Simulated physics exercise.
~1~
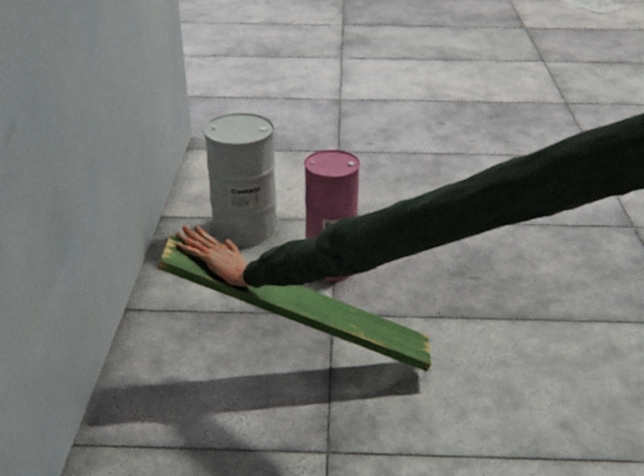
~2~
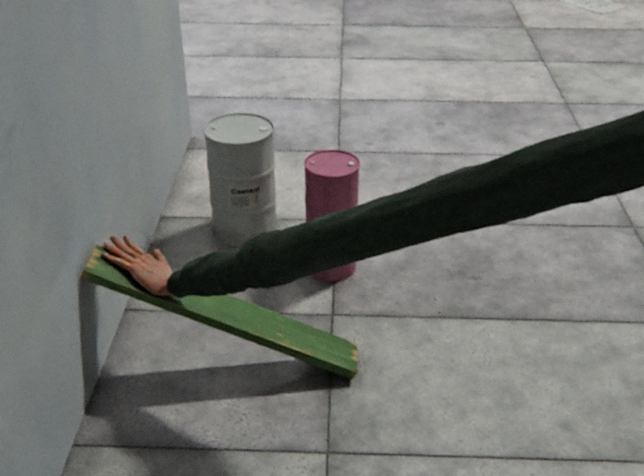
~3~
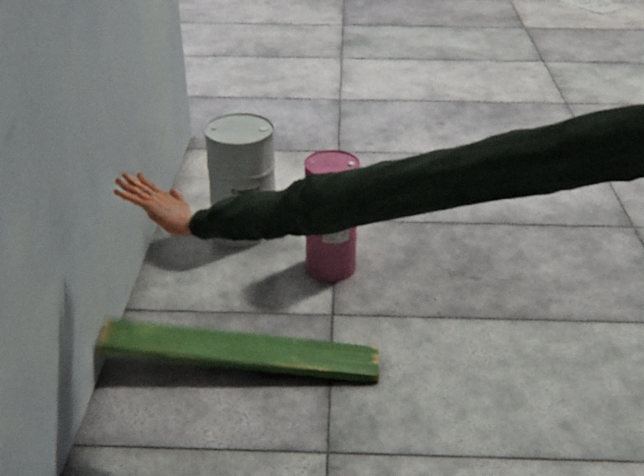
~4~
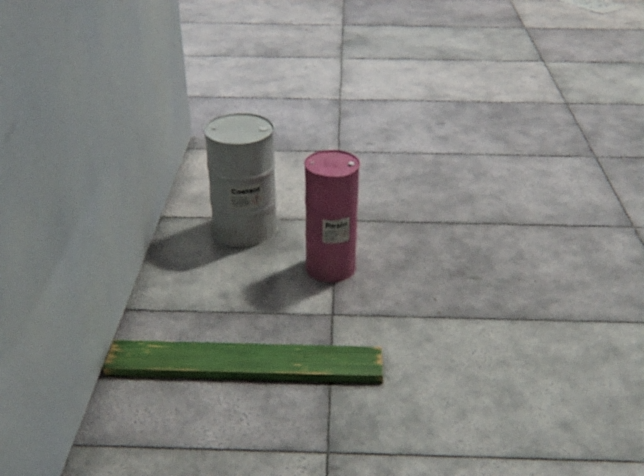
A hand leans a green plank against the wall, lets go, and it drops flat.
